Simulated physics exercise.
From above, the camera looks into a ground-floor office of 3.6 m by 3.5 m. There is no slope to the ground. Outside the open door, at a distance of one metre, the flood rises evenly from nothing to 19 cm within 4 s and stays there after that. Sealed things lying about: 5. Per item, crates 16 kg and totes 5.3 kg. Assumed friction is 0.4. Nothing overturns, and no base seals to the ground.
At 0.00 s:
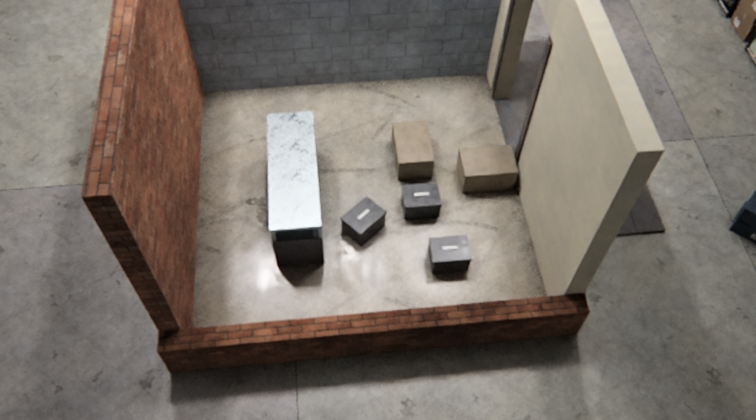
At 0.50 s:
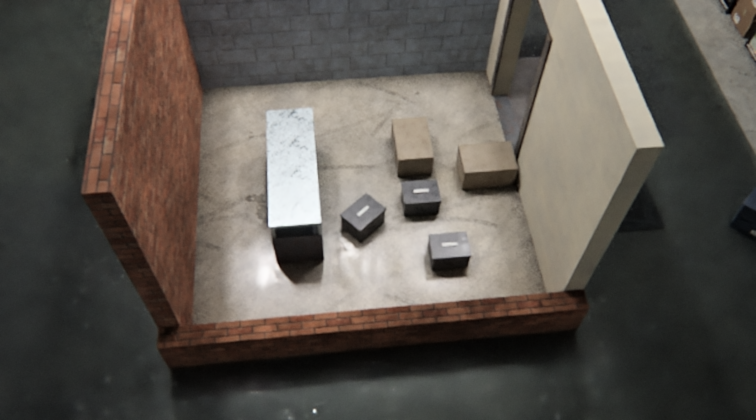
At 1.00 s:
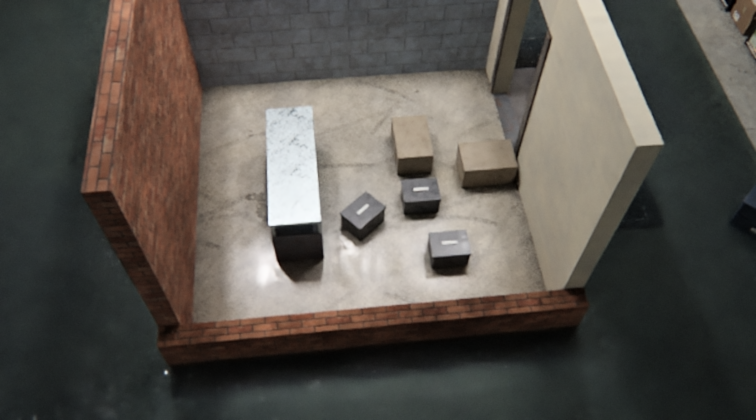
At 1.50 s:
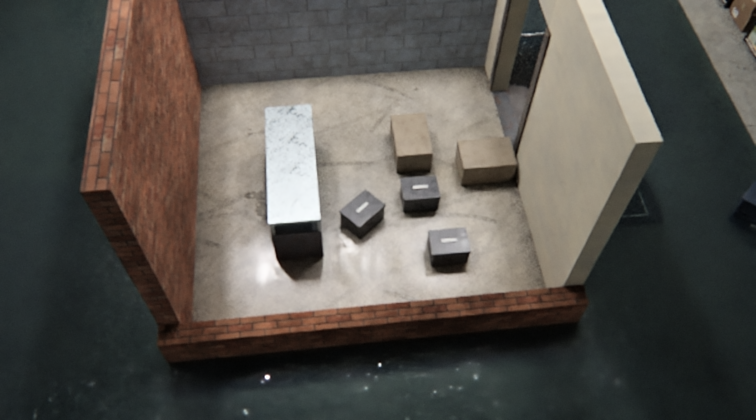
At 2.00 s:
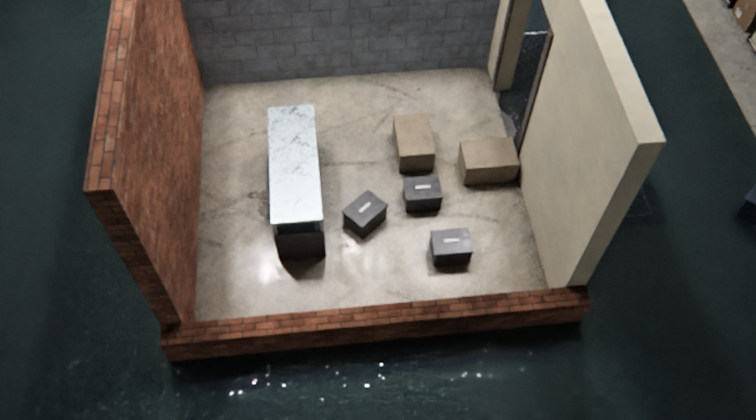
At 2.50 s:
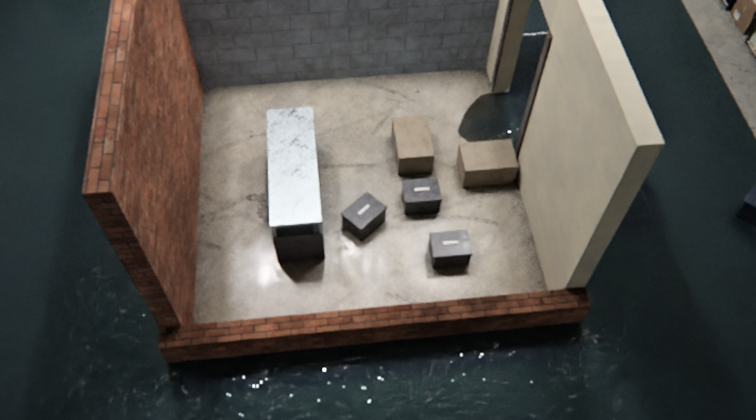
Dark water spreads around the walled room, then enters through the doorway toward the still boxes.
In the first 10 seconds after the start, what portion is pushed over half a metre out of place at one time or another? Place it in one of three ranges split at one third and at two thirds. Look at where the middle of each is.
It will work out to one to two of every three.
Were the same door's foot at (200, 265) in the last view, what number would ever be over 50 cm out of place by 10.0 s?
That would give 2.
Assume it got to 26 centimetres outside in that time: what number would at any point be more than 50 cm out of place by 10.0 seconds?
Then it comes to 2.
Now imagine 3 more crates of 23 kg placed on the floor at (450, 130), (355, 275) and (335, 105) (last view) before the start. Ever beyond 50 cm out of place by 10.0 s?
One by one, in that order: Above it, below it, above it.
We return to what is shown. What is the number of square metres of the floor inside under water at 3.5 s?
Near 1.5 m2 in all.
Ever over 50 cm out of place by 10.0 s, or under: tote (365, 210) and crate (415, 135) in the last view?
Taking them in order, the first is above the mark and the second is above the mark.
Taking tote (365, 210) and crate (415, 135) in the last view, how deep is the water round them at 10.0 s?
I'd put it at 4 cm and 5 cm respectively.
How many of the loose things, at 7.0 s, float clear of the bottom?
It comes to 0.
After 3.5 s 0 of 5 are over 50 cm from their spots; 0 afloat.
After 4.5 s 0 of 5 are over 50 cm from their spots; 0 afloat.
After 7.0 s 2 of 5 are over 50 cm from their spots; 0 afloat.
After 10.0 s 2 of 5 are over 50 cm from their spots, and 2 have been at some point; 0 afloat.
